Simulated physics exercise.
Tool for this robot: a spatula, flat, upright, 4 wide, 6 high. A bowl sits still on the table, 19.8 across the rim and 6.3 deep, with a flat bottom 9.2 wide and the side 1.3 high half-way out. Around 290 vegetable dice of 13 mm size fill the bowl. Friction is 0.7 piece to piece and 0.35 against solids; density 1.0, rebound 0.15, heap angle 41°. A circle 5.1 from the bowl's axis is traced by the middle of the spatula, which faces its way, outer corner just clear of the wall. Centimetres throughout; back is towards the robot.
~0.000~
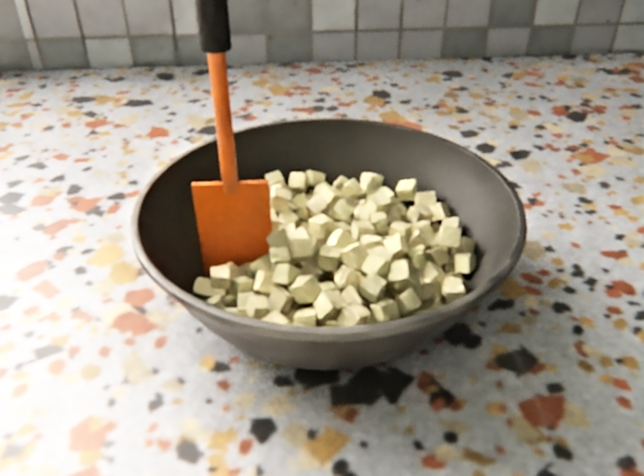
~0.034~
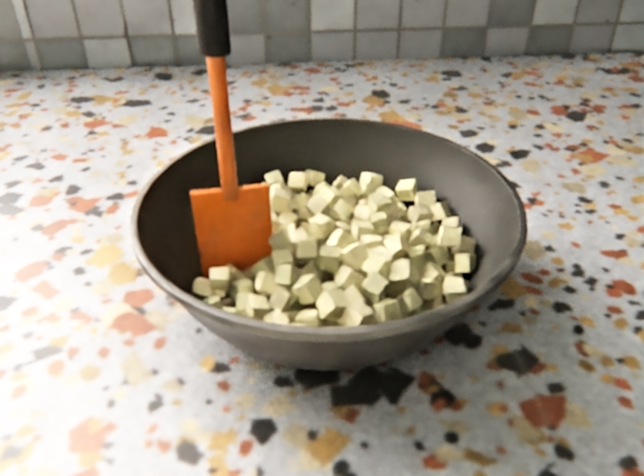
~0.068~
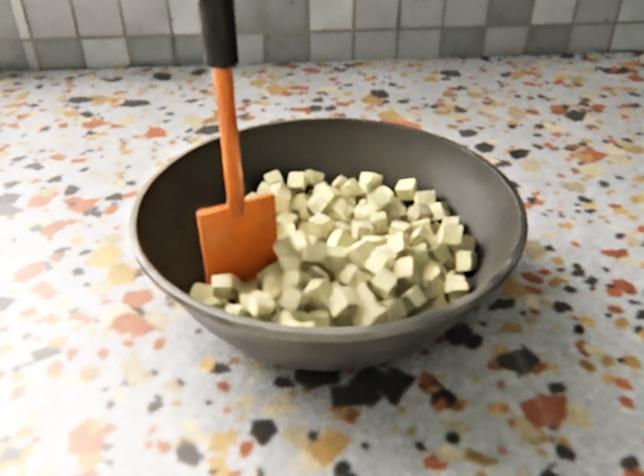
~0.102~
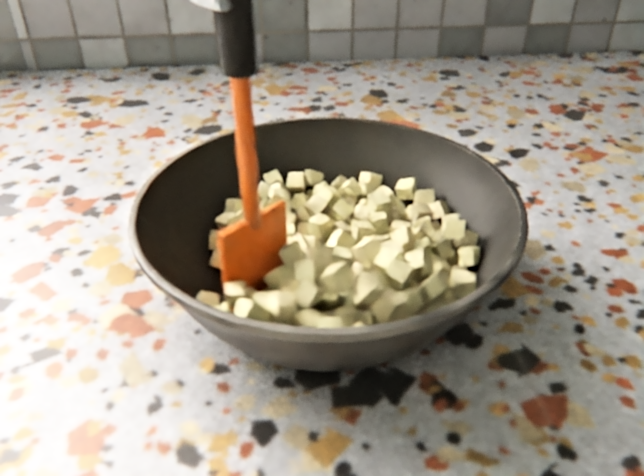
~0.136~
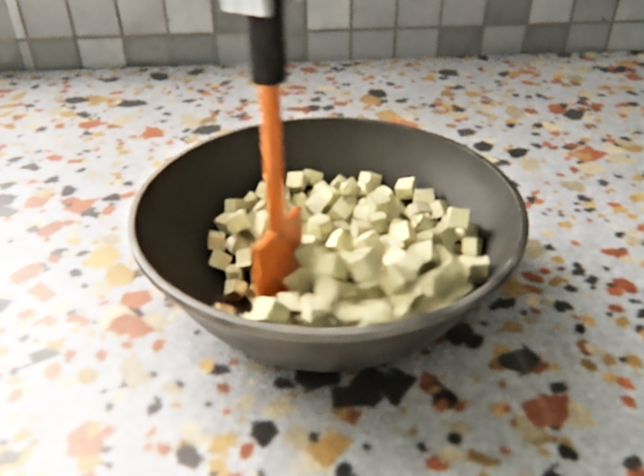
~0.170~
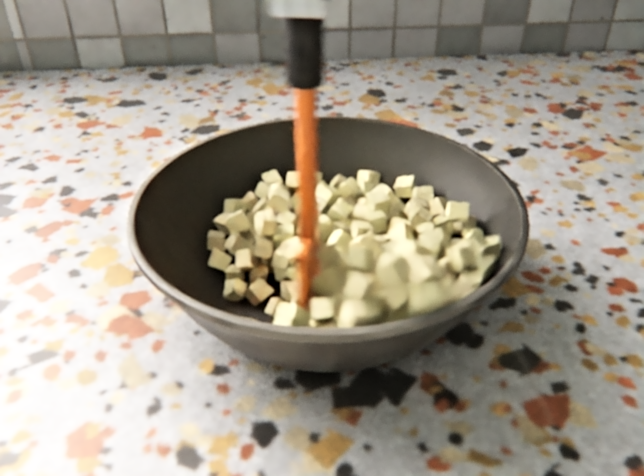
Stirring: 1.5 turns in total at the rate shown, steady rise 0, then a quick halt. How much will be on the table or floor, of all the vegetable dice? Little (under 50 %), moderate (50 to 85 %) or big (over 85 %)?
Little.
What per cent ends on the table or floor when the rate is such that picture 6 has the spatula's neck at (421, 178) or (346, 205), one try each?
About 55 and 35 per cent.
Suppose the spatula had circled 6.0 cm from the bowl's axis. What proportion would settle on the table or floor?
Roughly 30 percent, I'd expect.
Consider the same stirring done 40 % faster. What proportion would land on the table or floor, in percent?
I'd expect about 40 %.
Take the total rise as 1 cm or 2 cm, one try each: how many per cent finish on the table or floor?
It comes to about 30 per cent and about 25 per cent.
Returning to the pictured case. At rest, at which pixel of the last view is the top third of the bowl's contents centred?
It is centred near (369, 180).
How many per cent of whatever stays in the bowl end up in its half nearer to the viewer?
Roughly 25 per cent.
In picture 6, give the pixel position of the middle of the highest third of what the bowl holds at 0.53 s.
About pixel (258, 159).
After 0.53 s, 257° round, highest piece 8 above the table; 254 in the bowl, 20 on the table or floor, 12 in flight or on the tool.
After 0.89 s, 79° round, highest piece 8 above the table; 226 in the bowl, 54 on the table or floor, 6 in flight or on the tool.
After 1.27 s, 180° round, highest piece 7 above the table; 209 in the bowl, 77 on the table or floor.
After 1.97 s, 180° round, highest piece 7 above the table; 209 in the bowl, 77 on the table or floor.
At rest, 209 in the bowl, 77 on the table or floor. That is 27 % on the table or floor.
